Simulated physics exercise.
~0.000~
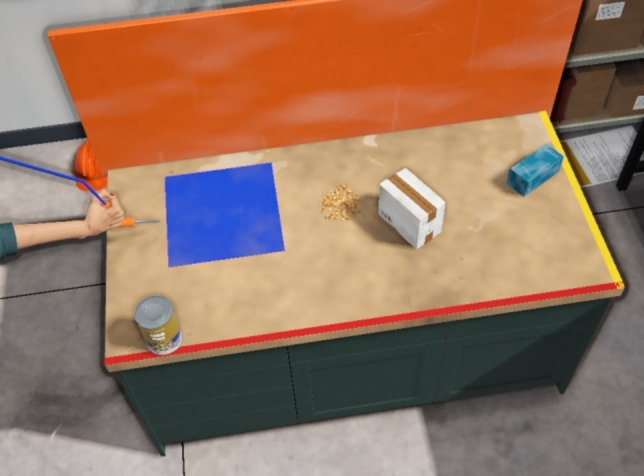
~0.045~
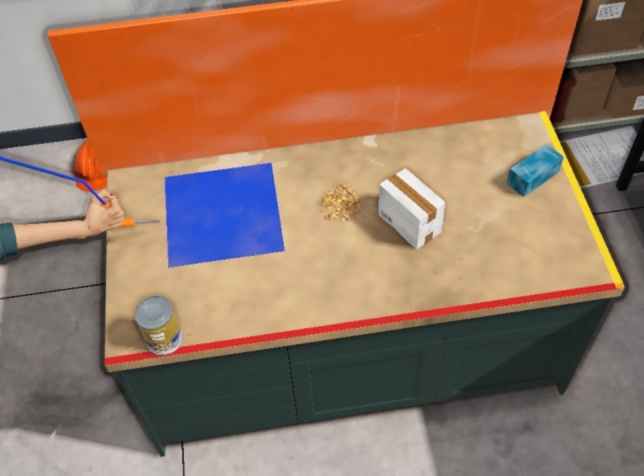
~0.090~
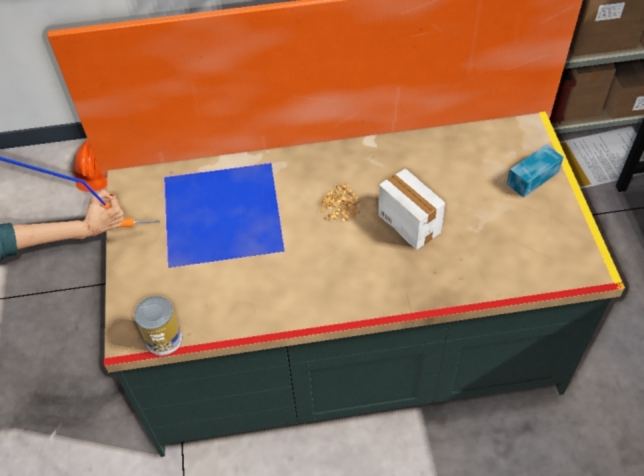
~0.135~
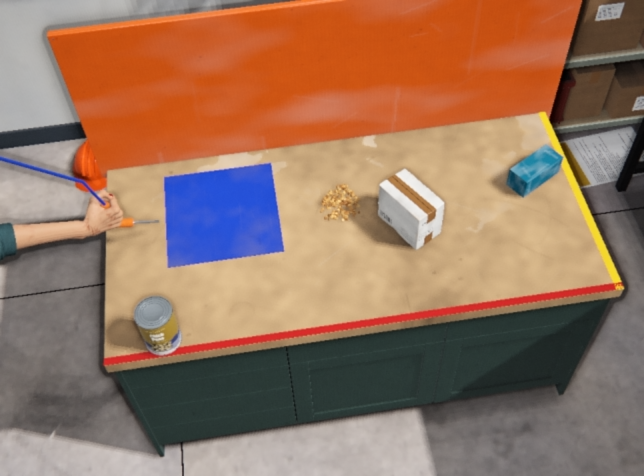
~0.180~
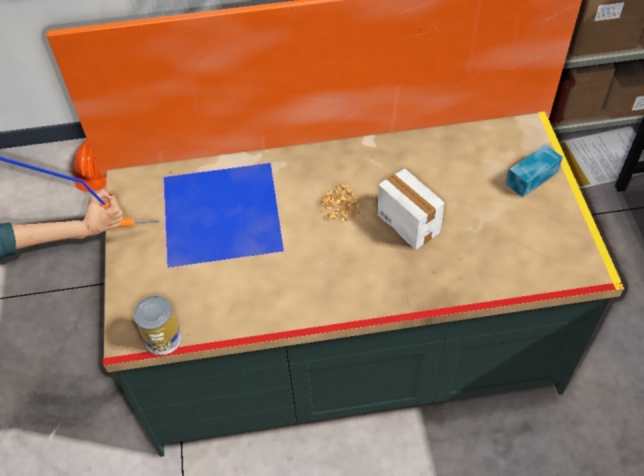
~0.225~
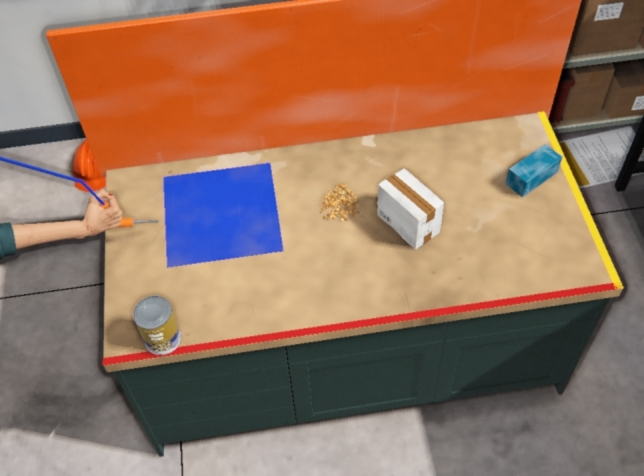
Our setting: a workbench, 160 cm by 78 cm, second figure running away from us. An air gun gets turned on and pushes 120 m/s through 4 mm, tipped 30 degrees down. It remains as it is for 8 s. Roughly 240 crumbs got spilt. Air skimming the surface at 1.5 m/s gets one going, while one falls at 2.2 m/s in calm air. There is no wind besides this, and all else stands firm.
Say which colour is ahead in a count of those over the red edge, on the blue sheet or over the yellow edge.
It is yellow.
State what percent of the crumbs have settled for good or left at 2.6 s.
The share is roughly 40 %.
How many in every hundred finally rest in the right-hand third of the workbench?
About 50 %.
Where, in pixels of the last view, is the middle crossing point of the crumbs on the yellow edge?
Close to pixel (552, 130).
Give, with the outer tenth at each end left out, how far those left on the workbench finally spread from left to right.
60 cm, give or take.
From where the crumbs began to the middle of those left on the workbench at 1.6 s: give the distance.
Measured offset: Approx. 55 cm.
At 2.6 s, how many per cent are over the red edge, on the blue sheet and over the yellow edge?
I'd say around 0 per cent at red, 0 per cent at blue, 30 per cent at yellow.
After 1.6 s the count stands so, 0 % are over the red edge, 12 % over the yellow edge and 0 % on the blue sheet; the middle of those still in play is near (492, 178).
After 2.6 s the count stands so, 0 % are over the red edge, 26 % over the yellow edge and 0 % on the blue sheet; the middle of those still in play is near (502, 181).
After 4.4 s the count stands so, 0 % are over the red edge, 31 % over the yellow edge and 0 % on the blue sheet; the middle of those still in play is near (503, 183).
After 8.0 s, at the end, 0 % are over the red edge, 33 % over the yellow edge and 0 % on the blue sheet; the middle of those still in play is near (503, 183).
